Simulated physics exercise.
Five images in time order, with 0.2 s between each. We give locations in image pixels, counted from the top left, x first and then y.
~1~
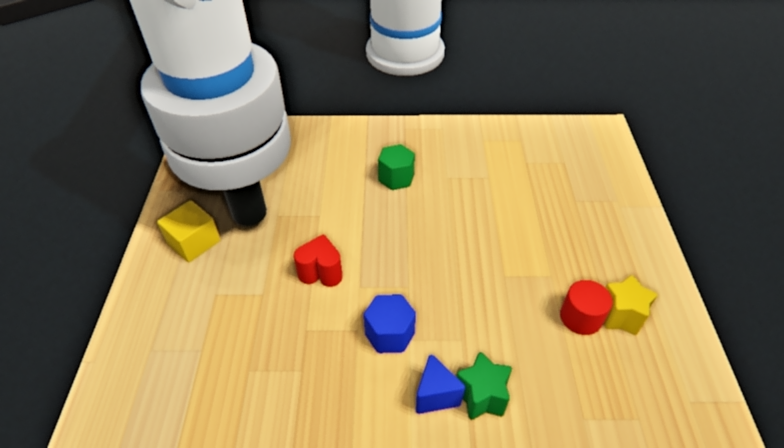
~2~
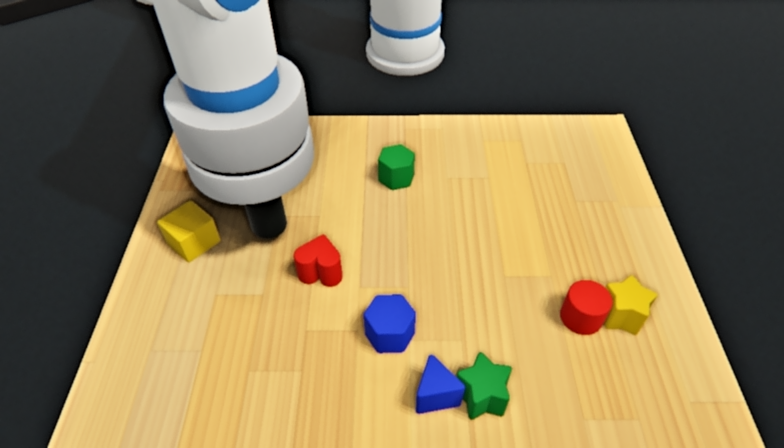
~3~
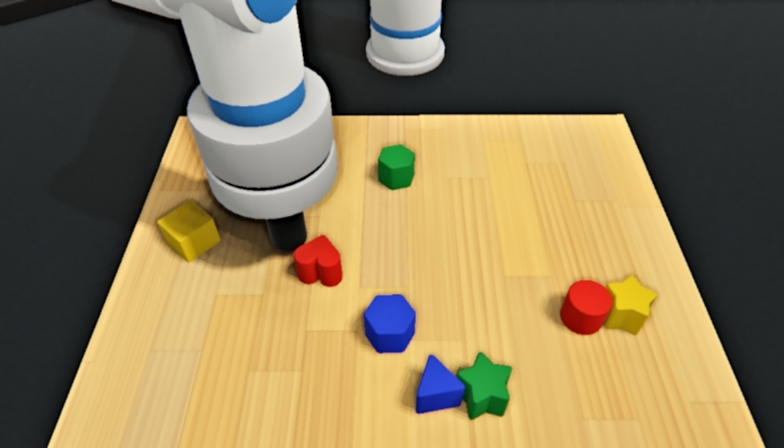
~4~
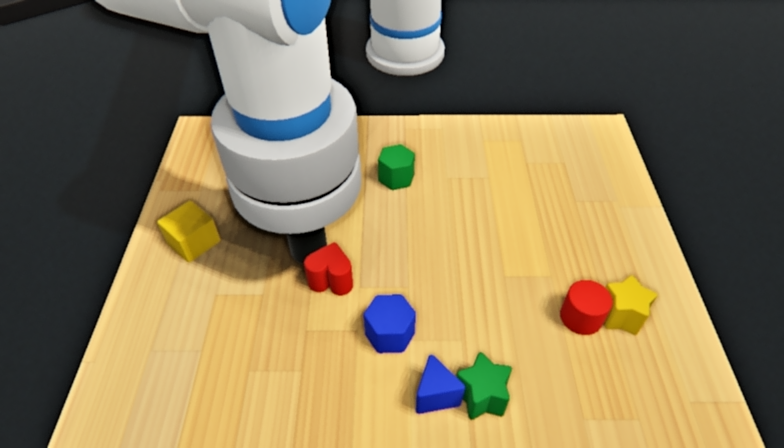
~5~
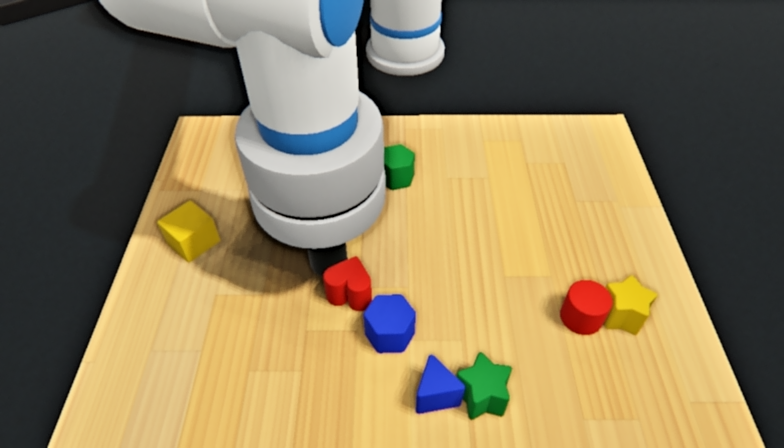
At first, a white robot arm holds a black rod between a yellow block and a red heart on a wooden board scattered with coloured blocks. The rod moves right and toward the viewer, reaches the heart, then pushes it a short way toward the blue hexagonal block.
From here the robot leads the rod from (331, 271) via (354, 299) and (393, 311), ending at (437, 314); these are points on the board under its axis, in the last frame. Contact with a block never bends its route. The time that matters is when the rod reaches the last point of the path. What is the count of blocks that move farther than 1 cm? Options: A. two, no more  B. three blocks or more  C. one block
The one that fits is B, three blocks or more.
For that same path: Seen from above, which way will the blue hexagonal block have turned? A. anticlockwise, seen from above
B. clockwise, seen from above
That would be B.
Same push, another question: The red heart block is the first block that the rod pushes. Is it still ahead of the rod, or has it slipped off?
In front, still.
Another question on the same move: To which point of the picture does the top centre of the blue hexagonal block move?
Just about (453, 353).
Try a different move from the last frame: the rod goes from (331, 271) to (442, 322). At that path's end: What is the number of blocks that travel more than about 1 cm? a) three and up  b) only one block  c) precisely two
My answer is option a.
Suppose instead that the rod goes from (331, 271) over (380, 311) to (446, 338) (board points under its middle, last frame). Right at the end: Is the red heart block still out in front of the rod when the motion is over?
Yes, it checks out.
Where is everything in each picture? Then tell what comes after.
The first picture shows rod's lower end at (250, 215); red heart block at (318, 251); blue hexagonal block at (390, 313); blue triangular block at (438, 378); green star at (487, 378).
The second picture shows rod at (270, 227); blocks still.
The third picture shows rod at (290, 239); blocks still.
The fourth picture shows rod at (310, 251); red heart block at (329, 259).
The fifth picture shows rod at (330, 264); red heart block at (348, 274); blue hexagonal block at (390, 313); blue triangular block at (438, 378); green star at (487, 378).
The first path, step by step. One third of the way, rod at (354, 292); red heart block at (384, 298), turned 35° anticlockwise; blue hexagonal block at (411, 328), turned 40° clockwise.
Two thirds of the way, rod at (394, 304); red heart block at (428, 307), turned 25° anticlockwise; blue hexagonal block at (436, 343), turned 85° clockwise; blue triangular block at (442, 394).
At the end, rod at (437, 307); red heart block at (471, 320); blue hexagonal block at (453, 353), turned 125° clockwise; blue triangular block at (442, 401); green star at (491, 384).
